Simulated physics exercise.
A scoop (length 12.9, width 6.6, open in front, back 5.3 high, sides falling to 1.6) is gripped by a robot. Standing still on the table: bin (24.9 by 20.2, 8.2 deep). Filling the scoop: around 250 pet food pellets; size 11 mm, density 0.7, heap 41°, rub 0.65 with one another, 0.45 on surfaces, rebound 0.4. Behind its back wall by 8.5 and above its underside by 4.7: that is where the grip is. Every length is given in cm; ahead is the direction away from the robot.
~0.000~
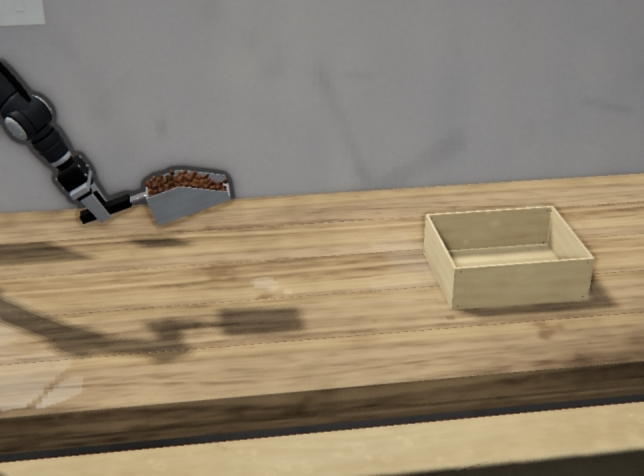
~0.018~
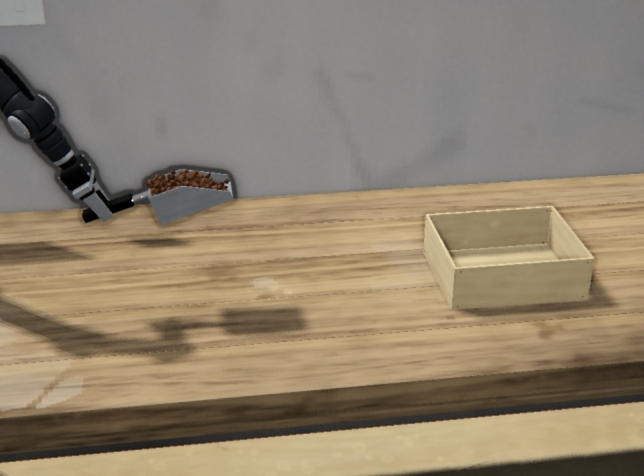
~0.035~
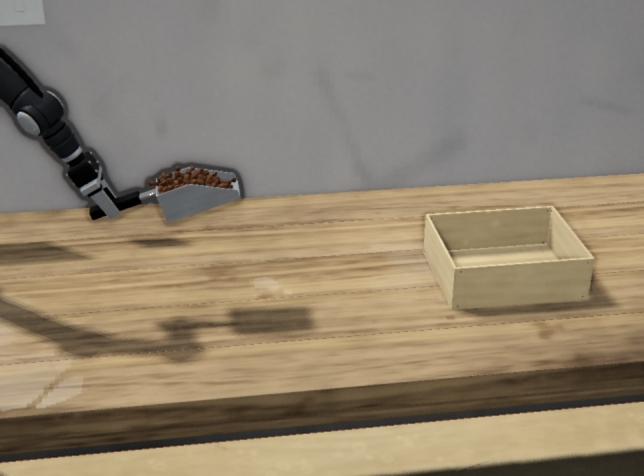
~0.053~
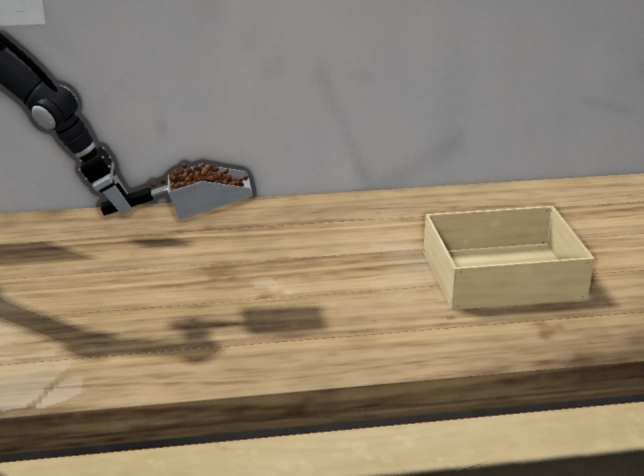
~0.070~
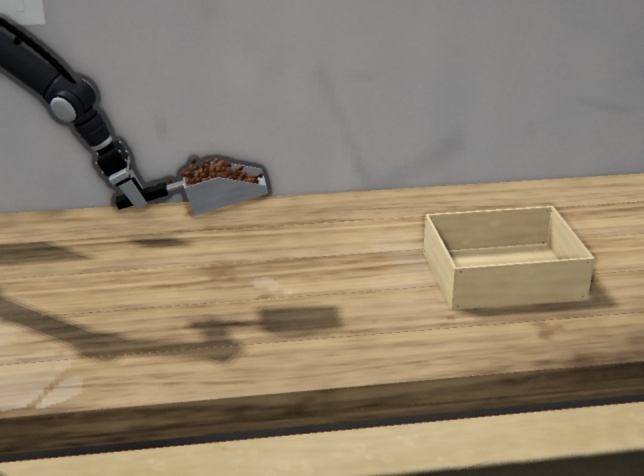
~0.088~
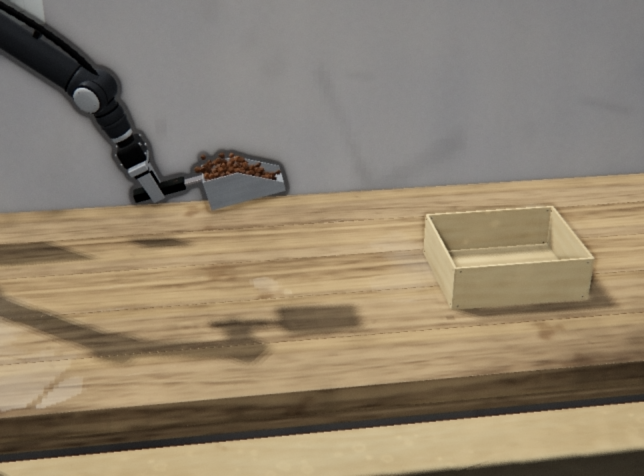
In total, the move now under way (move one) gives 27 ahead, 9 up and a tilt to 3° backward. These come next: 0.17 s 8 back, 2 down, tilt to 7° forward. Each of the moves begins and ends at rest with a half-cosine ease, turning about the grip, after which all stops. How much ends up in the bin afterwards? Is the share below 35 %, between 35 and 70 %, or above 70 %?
Above 70 %.
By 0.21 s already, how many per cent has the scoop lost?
15 %.
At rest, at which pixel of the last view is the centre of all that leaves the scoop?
Around (546, 268).
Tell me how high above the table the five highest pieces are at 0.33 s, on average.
Some 26 cm.
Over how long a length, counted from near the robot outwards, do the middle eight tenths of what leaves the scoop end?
The stretch runs around 12 cm.
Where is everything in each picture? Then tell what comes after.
In the first picture, scoop floor at (187, 204), tilted 18° backward; upper third of the load around (182, 185), from x 150 to 225, top at y 170; 254 on the scoop.
In the second picture, scoop floor at (189, 204), tilted 18° backward; upper third of the load around (183, 184), from x 150 to 225, top at y 170.
In the third picture, scoop floor at (196, 202), tilted 17° backward; upper third of the load around (189, 182), from x 150 to 235, top at y 170; 253 on the scoop, 1 in flight or on a rim.
In the fourth picture, scoop floor at (208, 199), tilted 16° backward; upper third of the load around (199, 179), from x 155 to 245, top at y 165; 252 on the scoop, 2 in flight or on a rim.
In the fifth picture, scoop floor at (223, 196), tilted 15° backward; upper third of the load around (213, 175), from x 155 to 260, top at y 160; 252 on the scoop, 2 in flight or on a rim.
In the sixth picture, scoop floor at (240, 192), tilted 13° backward; upper third of the load around (230, 170), from x 160 to 280, top at y 155; 251 on the scoop, 3 in flight or on a rim.
By 0.21 s, tilted 3° backward, highest piece 30 above the table; 222 on the scoop, 32 in flight or on a rim.
By 0.33 s, tilted 4° forward, highest piece 26 above the table; 2 on the table or floor, 252 in flight or on a rim.
By 0.59 s, tilted 7° forward, highest piece 12 above the table; 245 in the bin, 6 on the table or floor, 3 in flight or on a rim.
By 1.64 s, tilted 7° forward, highest piece 4 above the table; 245 in the bin, 9 on the table or floor.
Final count, 245 in the bin, 9 on the table or floor. That is 96 % in the bin.
